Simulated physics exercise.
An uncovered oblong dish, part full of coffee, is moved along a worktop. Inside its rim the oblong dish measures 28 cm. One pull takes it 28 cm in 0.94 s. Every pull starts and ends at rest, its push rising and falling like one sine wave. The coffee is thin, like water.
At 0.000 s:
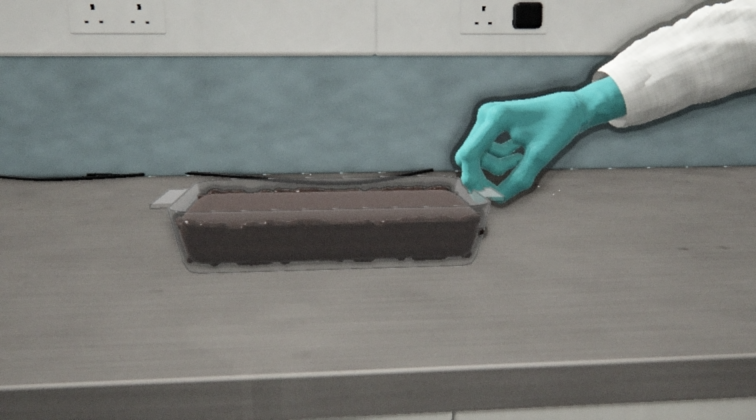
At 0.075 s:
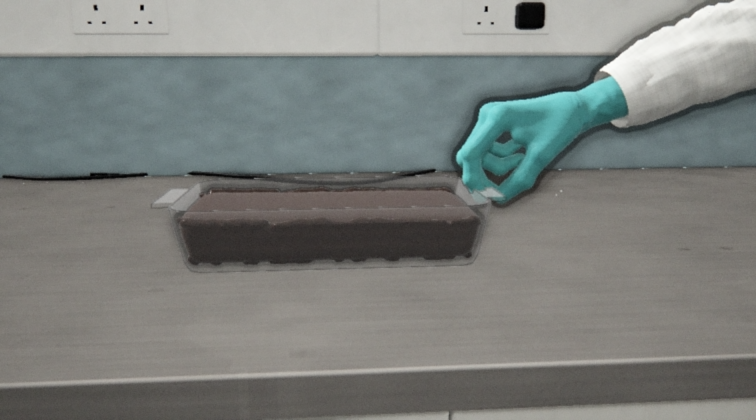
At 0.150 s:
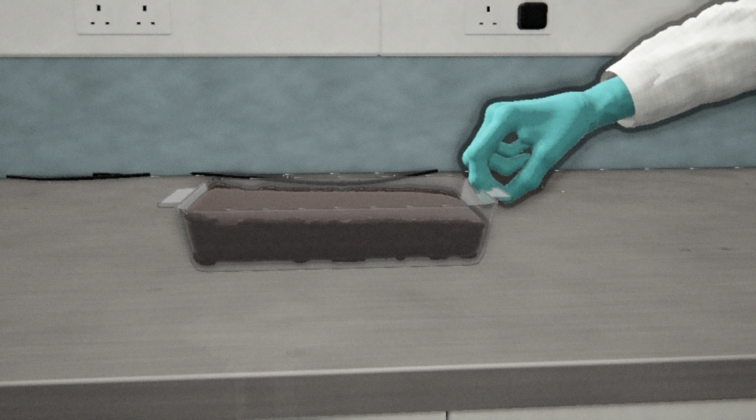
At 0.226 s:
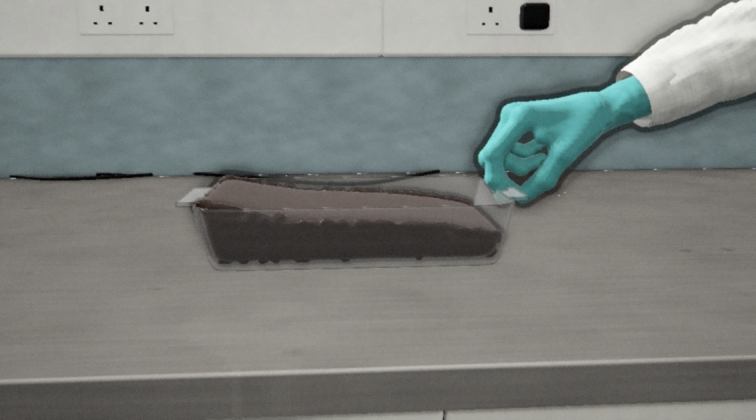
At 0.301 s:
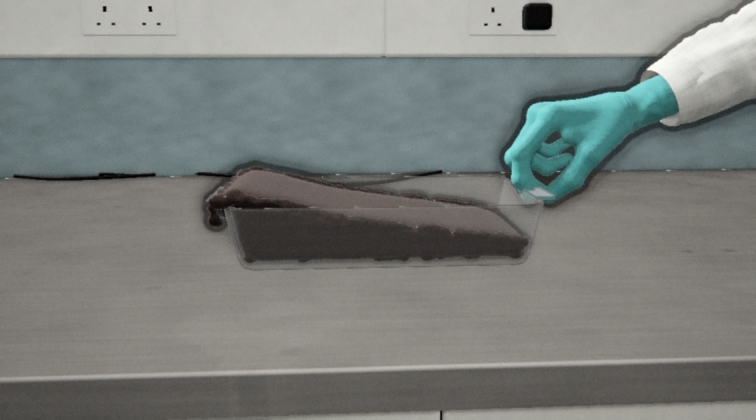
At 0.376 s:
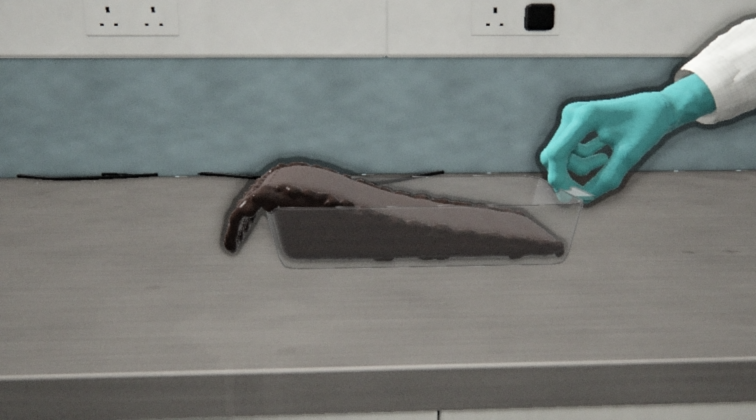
Gloved hand pulling a clear oblong dish of dark brown liquid rightward along a worktop, the liquid surging left and spilling over the rim.
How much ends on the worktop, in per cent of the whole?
Close to 38 per cent.
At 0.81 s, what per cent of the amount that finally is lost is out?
Near 60 in a hundred.
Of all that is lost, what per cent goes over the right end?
Some 70 per cent.
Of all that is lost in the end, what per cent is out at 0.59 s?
Near 30 in a hundred.
By 0.59 s it has gone 21 cm; 11 per cent is out over the left end and 0 over the right.
By 0.81 s it has gone 28 cm; 11 per cent is out over the left end and 11 over the right.
By 1.02 s it has gone 28 cm; 11 per cent is out over the left end and 25 over the right.
By 1.24 s it has gone 28 cm; 11 per cent is out over the left end and 25 over the right.
At rest 38 per cent is out in all, 13 of it over the left end.
